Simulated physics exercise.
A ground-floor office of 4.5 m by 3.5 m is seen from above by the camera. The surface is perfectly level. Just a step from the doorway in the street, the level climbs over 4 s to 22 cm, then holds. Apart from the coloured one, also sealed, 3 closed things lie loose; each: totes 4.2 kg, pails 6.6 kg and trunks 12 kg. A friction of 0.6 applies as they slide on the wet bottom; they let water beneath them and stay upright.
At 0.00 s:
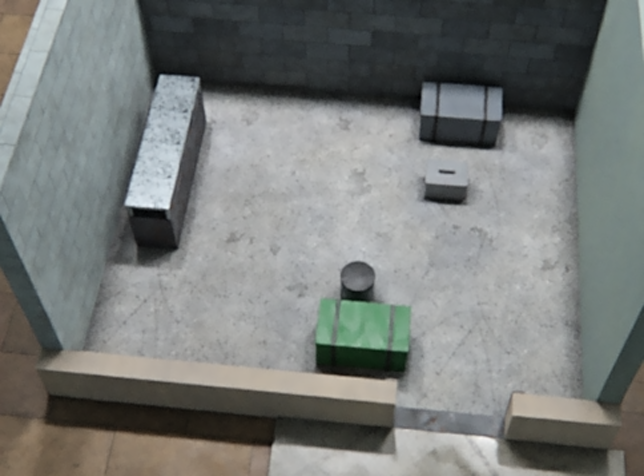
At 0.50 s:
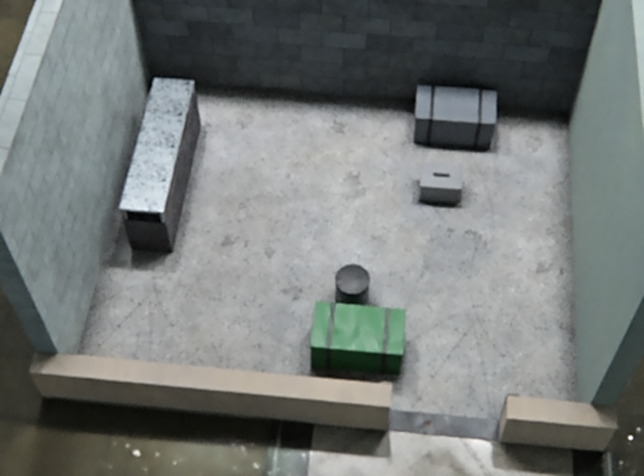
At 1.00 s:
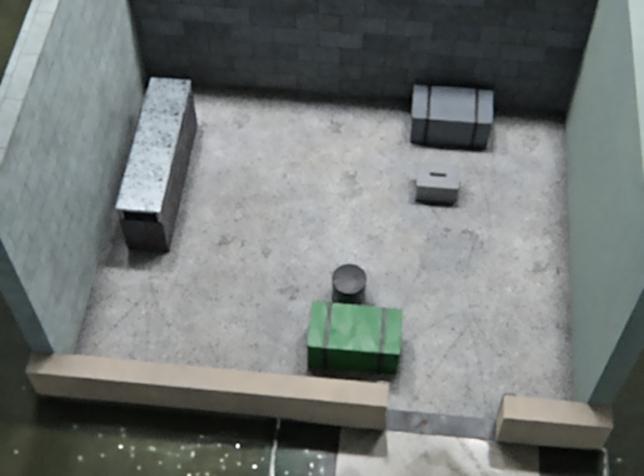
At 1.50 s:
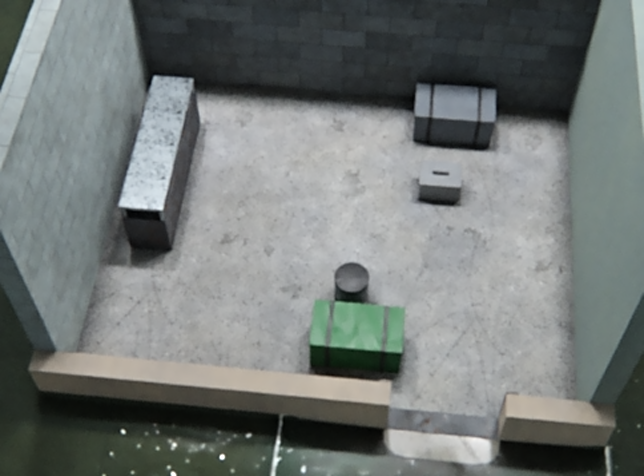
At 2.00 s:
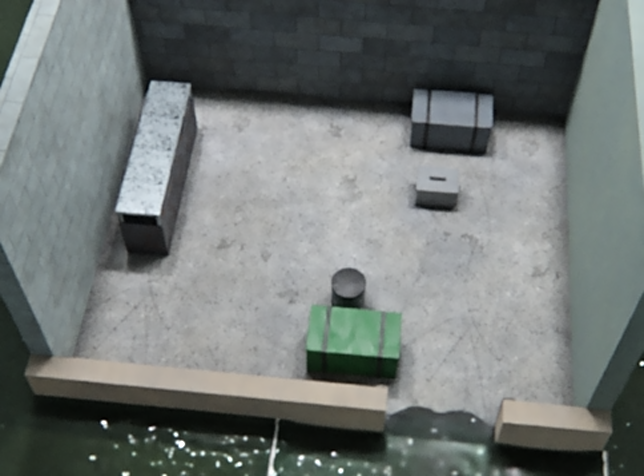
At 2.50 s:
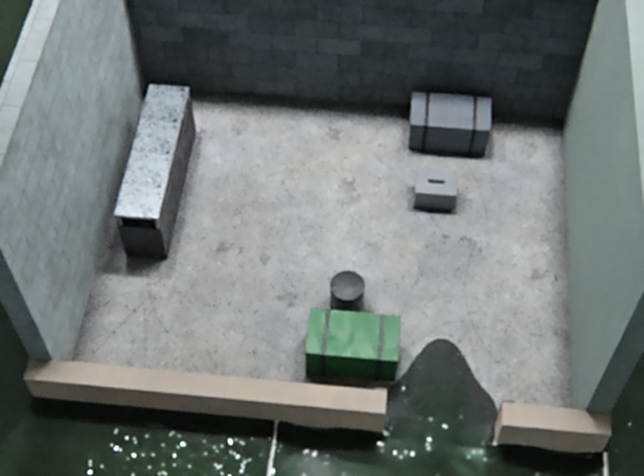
The video shows a walled room from above, with a green trunk, a grey trunk and smaller objects on its floor. Dark water spreads over the ground outside, then enters through the front doorway, while the objects stay in place.
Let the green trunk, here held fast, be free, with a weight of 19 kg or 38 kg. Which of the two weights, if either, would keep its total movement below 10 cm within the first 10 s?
Only the heavier would.
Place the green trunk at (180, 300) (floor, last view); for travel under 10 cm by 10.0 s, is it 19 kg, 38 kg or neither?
Well, any option works.
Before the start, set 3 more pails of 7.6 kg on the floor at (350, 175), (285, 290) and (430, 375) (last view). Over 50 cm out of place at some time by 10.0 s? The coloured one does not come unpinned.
In that order: Within it, within it, beyond it.
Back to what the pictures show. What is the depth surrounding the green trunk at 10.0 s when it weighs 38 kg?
About 4 cm.
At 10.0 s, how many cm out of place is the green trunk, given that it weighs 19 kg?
I'd put it at roughly 20 cm.
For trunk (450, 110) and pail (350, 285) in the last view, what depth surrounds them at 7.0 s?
Close to 10 and 1 centimetres.
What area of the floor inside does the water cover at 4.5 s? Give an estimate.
6.0 m2.
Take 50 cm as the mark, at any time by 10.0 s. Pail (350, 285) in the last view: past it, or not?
Result: Threshold not reached.
After 3.5 s the green trunk would be 0 cm from its start with 19 kg and 0 cm from its start with 38 kg; 3 cm of water round it then.
After 4.5 s the green trunk would be 3 cm from its start with 19 kg and 0 cm from its start with 38 kg; 4 cm of water round it then.
After 7.0 s the green trunk would be 23 cm from its start with 19 kg and 0 cm from its start with 38 kg; 4 cm of water round it then.
After 10.0 s the green trunk would be 23 cm from its start with 19 kg and 0 cm from its start with 38 kg; 4 cm of water round it then.
